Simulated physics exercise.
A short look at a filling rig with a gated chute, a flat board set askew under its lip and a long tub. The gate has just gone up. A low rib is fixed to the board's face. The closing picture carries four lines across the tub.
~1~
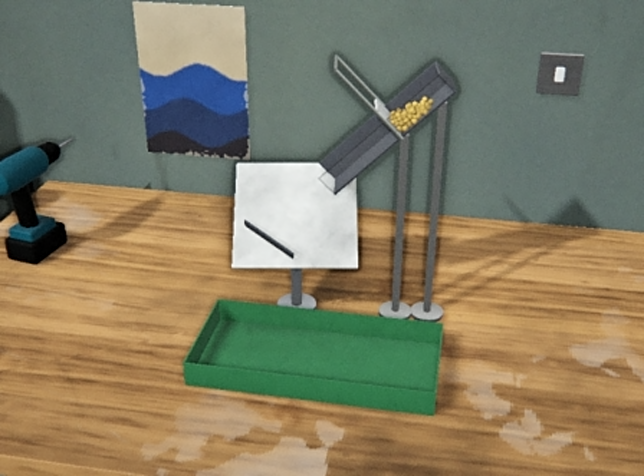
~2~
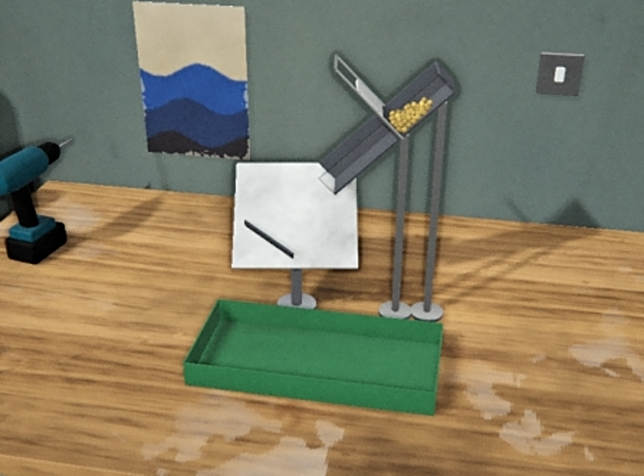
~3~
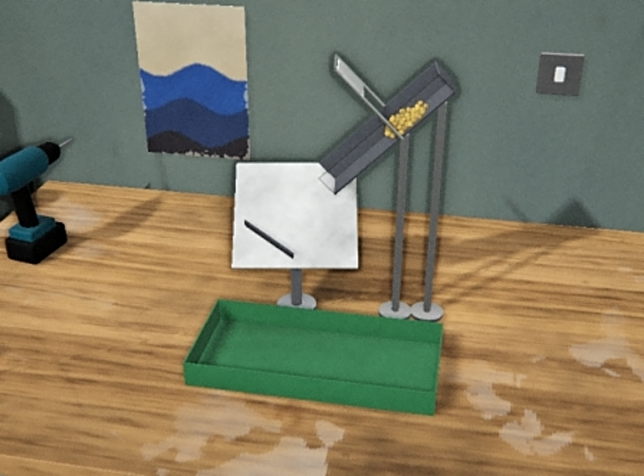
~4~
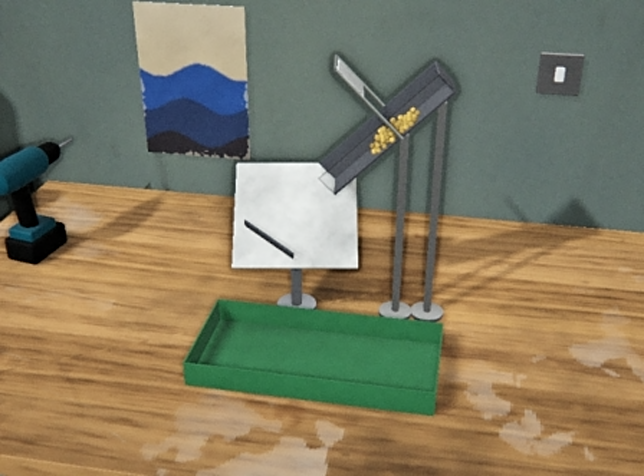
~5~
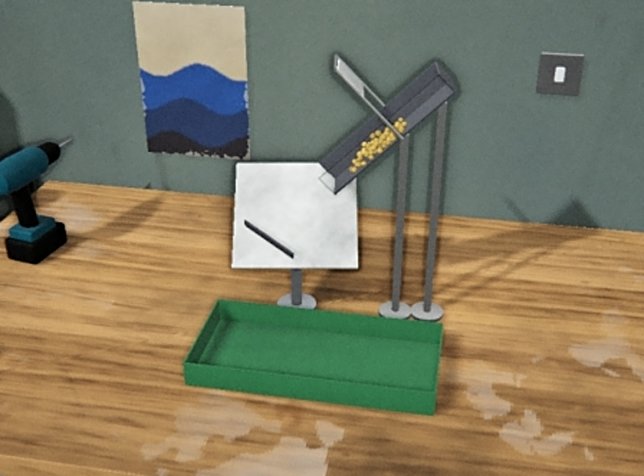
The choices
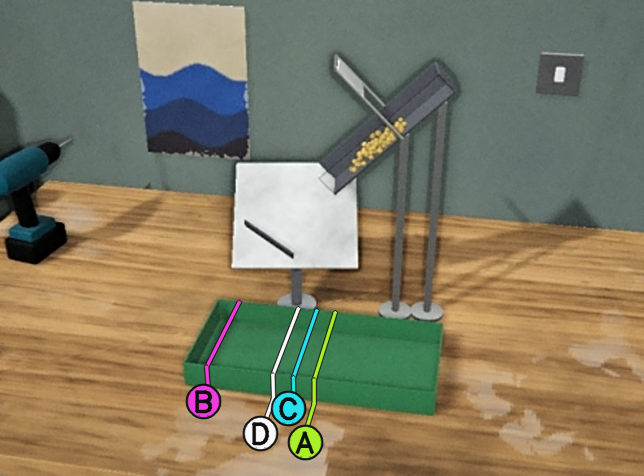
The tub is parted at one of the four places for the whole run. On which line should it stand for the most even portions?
C works best here.
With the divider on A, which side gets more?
More lands on the left.
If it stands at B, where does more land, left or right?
More lands on the right.
On the marked copy, line A crosses the front rim at (314, 379); line B crosses the front rim at (207, 366); line C crosses the front rim at (293, 376); line D crosses the front rim at (273, 374).
If A is chosen, of what is caught, nearly all on the left of the divider, a small part on the right.
If B is chosen, of what is caught, none on the left of the divider, all on the right.
If C is chosen, of what is caught, about half on the left of the divider, about half on the right.
If D is chosen, of what is caught, a small part on the left of the divider, nearly all on the right.
